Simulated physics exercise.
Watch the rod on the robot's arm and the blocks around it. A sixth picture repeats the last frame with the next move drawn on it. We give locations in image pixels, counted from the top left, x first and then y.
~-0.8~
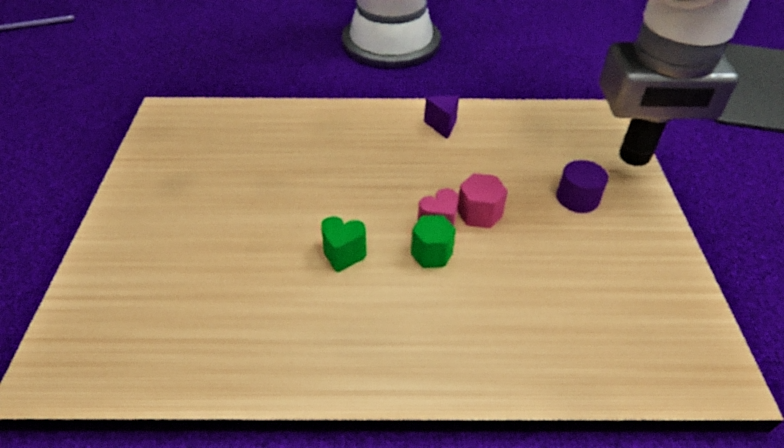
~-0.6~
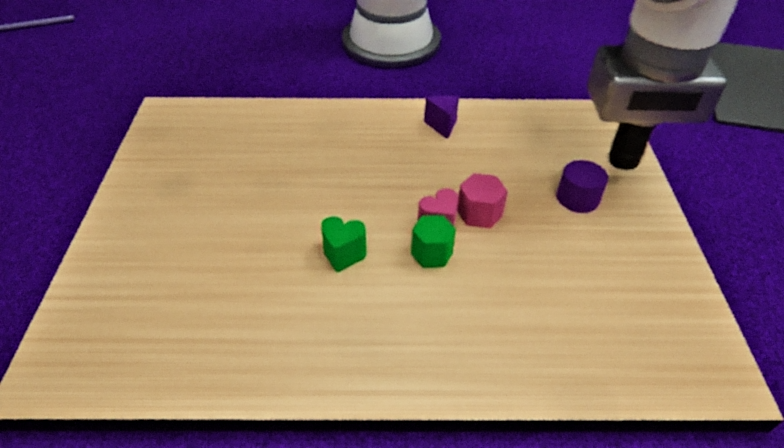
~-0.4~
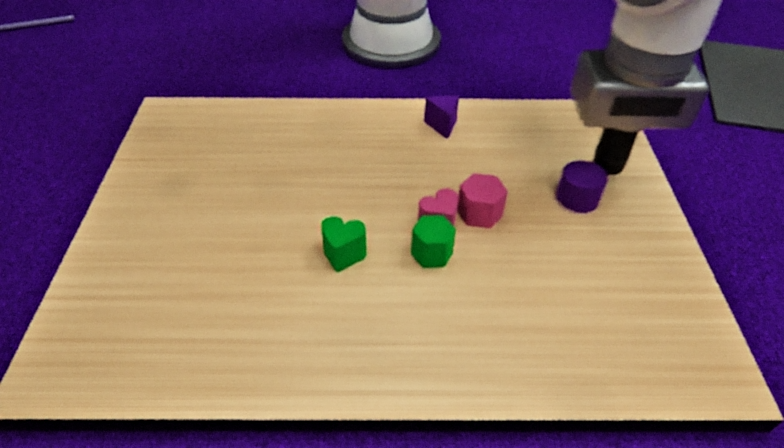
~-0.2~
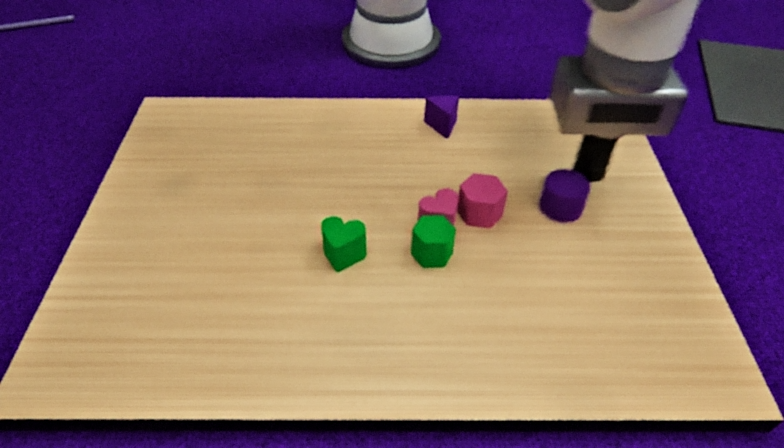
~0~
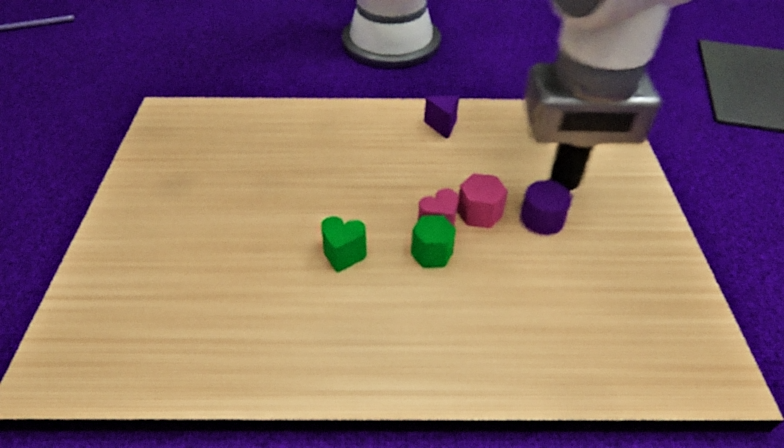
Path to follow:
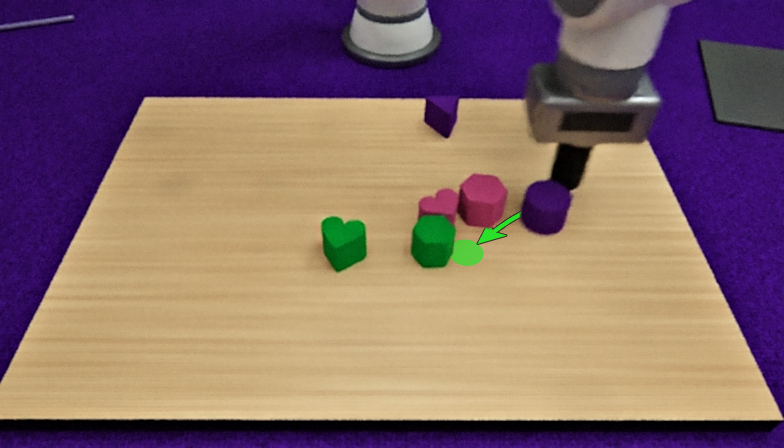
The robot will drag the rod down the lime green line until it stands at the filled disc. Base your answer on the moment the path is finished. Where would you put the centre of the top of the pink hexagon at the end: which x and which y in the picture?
I'd say the pink hexagon ends with its top centre at (461, 192).
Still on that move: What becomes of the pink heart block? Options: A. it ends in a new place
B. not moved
A: It ends in a new place.
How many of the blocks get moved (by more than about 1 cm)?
The push moves three or more blocks more than 1 cm.
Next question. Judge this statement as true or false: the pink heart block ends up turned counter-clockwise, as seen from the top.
Answer: True.
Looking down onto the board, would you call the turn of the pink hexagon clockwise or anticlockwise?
Watching from overhead, you'd notice the pink hexagon rotating clockwise.
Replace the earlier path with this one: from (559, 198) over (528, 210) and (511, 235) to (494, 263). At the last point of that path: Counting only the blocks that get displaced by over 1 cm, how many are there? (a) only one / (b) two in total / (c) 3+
My pick is a.
The drawn path runs from (559, 198) by way of (510, 220) to (466, 252).
What follows on the original path. One third of the way, rod (529, 195); purple circular block (527, 215).
Two thirds of the way, rod (498, 214); pink heart block (430, 200), turned 35° anticlockwise; pink hexagon (465, 190), turned 50° clockwise; purple circular block (516, 235).
At the end, rod (469, 235); green hexagon (430, 229); pink heart block (424, 199), turned 35° anticlockwise; pink hexagon (461, 192), turned 65° clockwise; purple circular block (513, 244).
